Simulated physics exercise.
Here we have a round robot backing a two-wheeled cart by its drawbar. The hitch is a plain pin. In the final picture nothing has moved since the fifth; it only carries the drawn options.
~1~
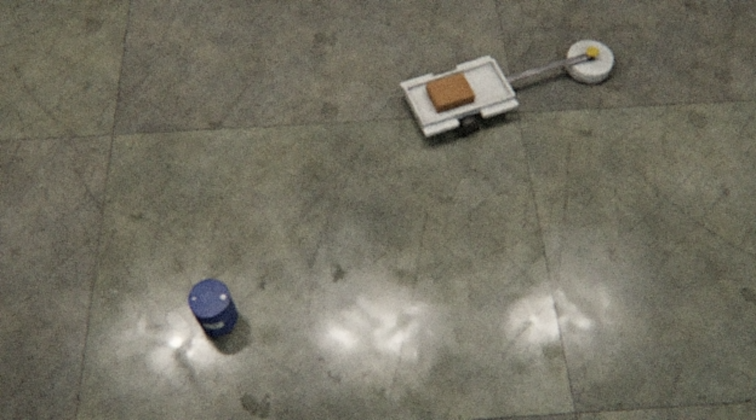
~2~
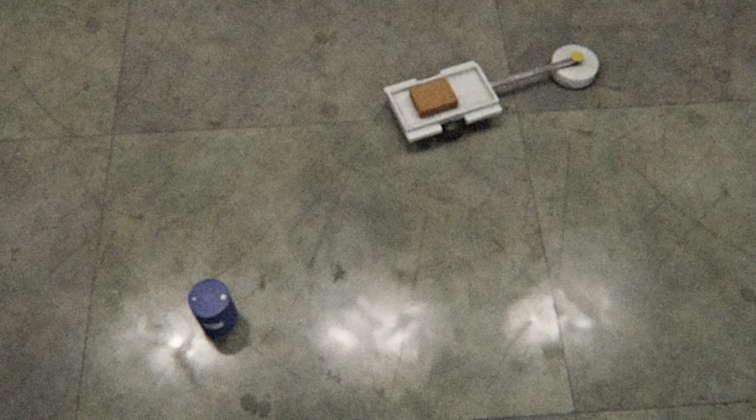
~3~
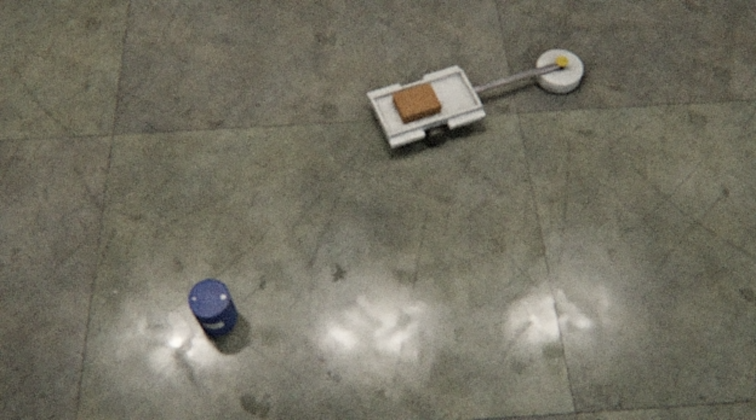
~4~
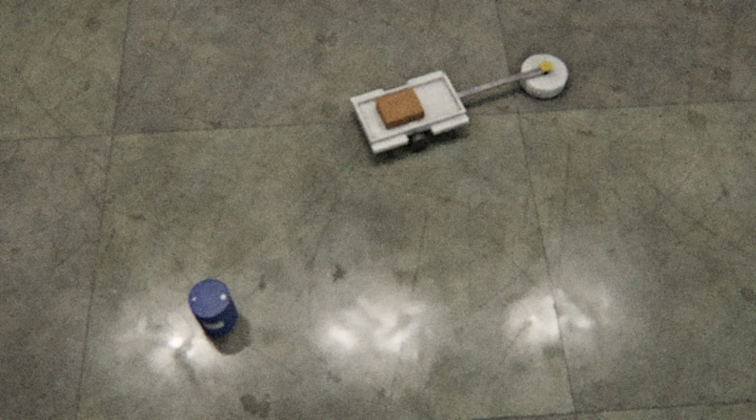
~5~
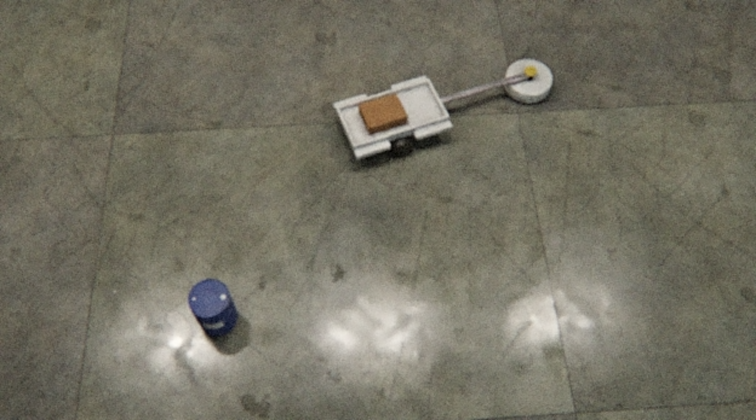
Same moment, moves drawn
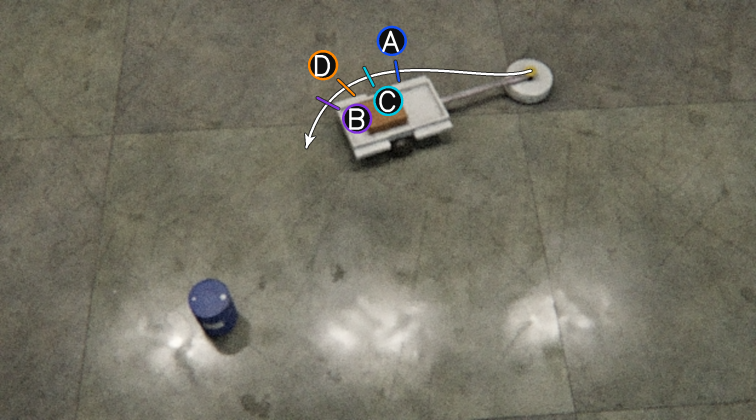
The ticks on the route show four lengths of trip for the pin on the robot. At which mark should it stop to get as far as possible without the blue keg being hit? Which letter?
Up to mark B.
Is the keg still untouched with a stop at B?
For that mark, yes.
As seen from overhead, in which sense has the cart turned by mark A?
For that mark, anticlockwise.
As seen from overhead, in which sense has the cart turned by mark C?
Anticlockwise.
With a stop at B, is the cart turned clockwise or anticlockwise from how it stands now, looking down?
Anticlockwise.
On the marked copy, A at (397, 71); B at (328, 103); C at (369, 77); D at (346, 87); the route from (531, 71) via (392, 72) to (306, 147).
With B. Early on, robot (455, 80), cart (328, 139).
Further on, robot (380, 82), cart (280, 173).
At the end, robot (329, 111), cart (241, 220); nothing has been touched.
As for the rest, A is safe but short; C is safe but short; D is safe but short.
